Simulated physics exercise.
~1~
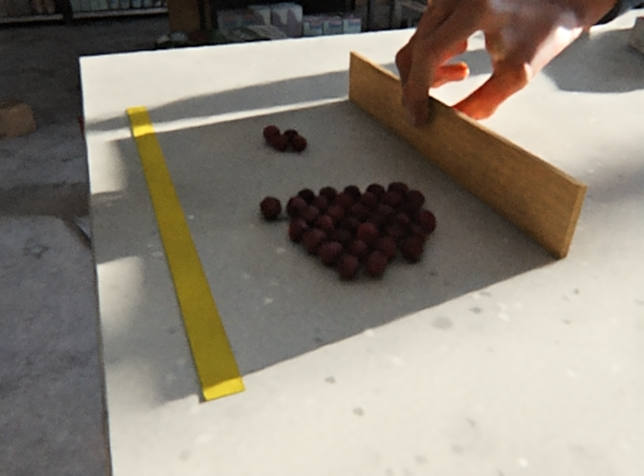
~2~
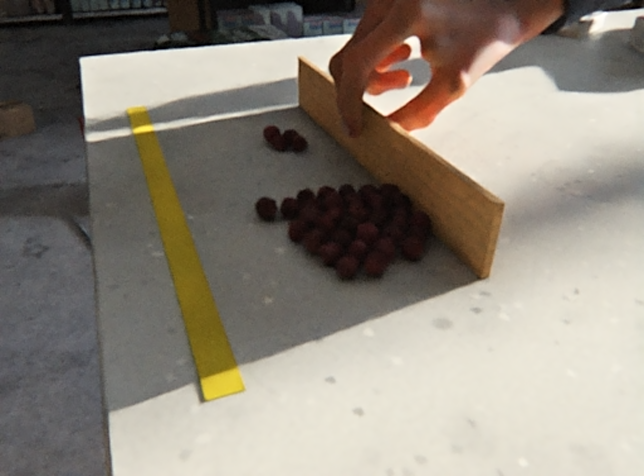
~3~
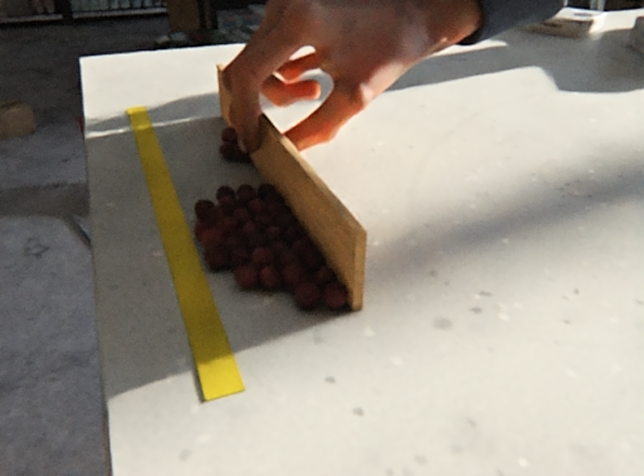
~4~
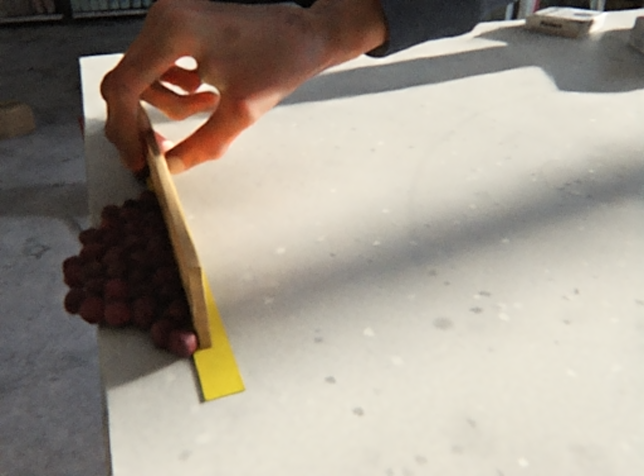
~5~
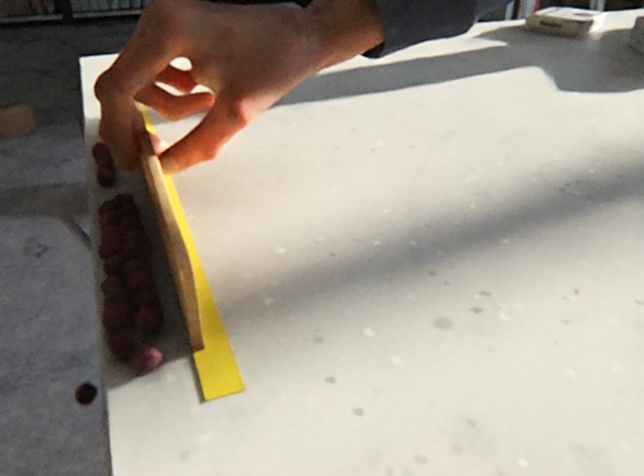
On a pale speckled table, a hand holds a thin wooden strip upright to the right of two groups of small dark red balls, with yellow tape lying further left near the table's edge. The hand sweeps the strip left, at first leaving both groups where they sit. The strip then gathers the large near group and the small far one and pushes them toward the tape. It carries them across and stops at the tape. About half of the near group goes over the left edge, while the far group stays on the table.
